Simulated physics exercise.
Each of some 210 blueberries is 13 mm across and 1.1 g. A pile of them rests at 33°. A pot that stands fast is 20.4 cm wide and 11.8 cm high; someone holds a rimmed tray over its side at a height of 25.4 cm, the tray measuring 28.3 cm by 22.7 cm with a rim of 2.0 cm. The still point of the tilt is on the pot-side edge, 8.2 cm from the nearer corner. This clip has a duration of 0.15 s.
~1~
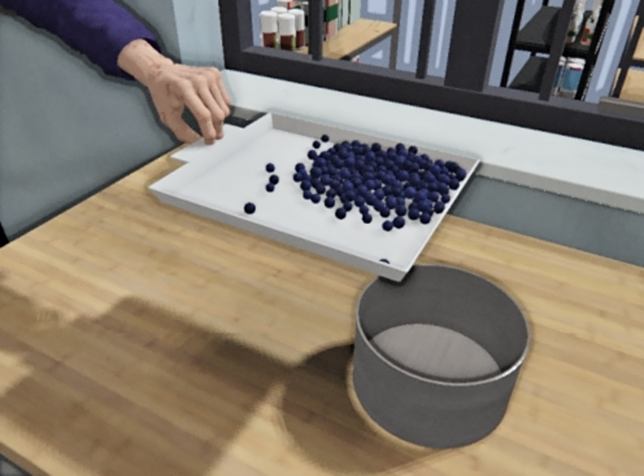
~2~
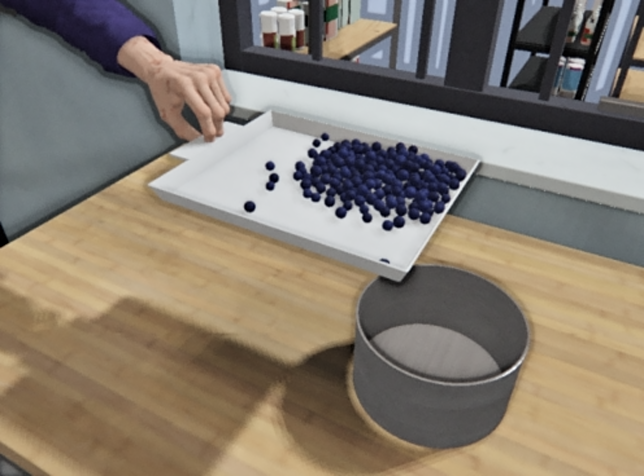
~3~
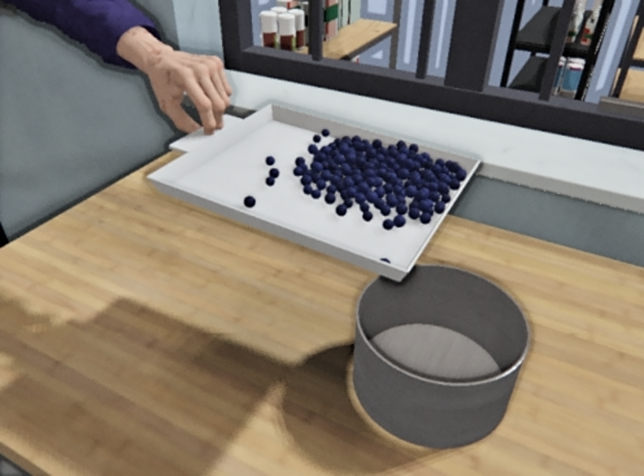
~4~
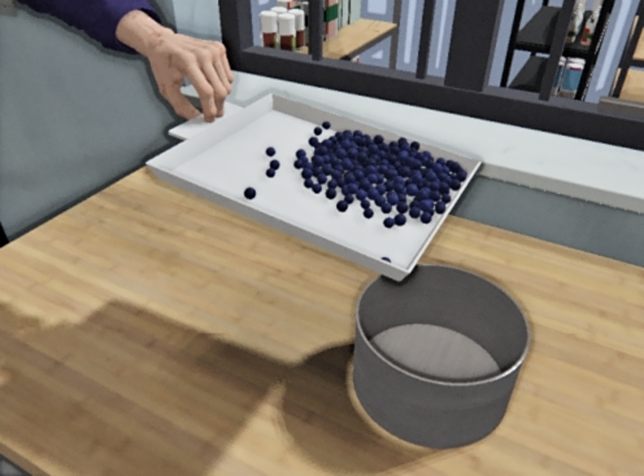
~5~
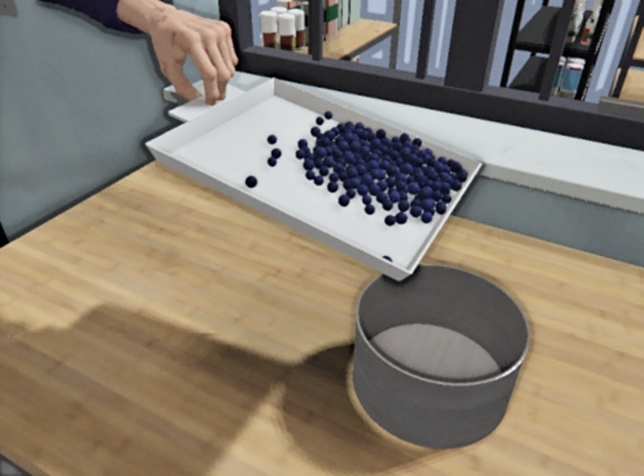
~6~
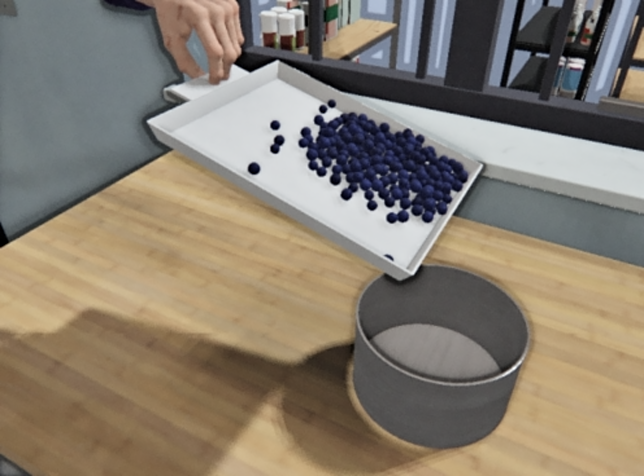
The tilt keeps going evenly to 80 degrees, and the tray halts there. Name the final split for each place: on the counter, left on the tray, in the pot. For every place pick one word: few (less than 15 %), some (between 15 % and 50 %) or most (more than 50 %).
Counter gets some, tray gets few, pot gets most.
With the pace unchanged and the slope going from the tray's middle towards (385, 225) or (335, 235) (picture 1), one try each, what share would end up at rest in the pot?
That would be close to 30 per cent and then close to 5 per cent.
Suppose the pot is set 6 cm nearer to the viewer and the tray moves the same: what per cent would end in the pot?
35 per cent.
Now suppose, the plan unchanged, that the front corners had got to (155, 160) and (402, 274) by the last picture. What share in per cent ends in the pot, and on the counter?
You'd end with pot at 20 and counter at 80.
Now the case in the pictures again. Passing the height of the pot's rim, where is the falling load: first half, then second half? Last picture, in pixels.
The first half passes near (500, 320) and the second half near (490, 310).
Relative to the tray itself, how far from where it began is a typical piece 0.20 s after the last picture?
Around 1 centimetres.
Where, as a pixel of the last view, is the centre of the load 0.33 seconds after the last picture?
Estimated centre of load: Around (453, 170).
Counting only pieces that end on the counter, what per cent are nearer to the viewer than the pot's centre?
20 %.
Then, 0.20 s after the last picture, tilt 49 degrees; the tray holds 100 %, the pot 0 %.
Then, 0.33 s after the last picture, tilt 71 degrees; the tray holds 100 %, the pot 0 %.
Then, 0.59 s after the last picture, tilt 80 degrees; the tray holds 15 %, the pot 35 %.
In the end, counter 35 %, tray 0 %, pot 65 %.
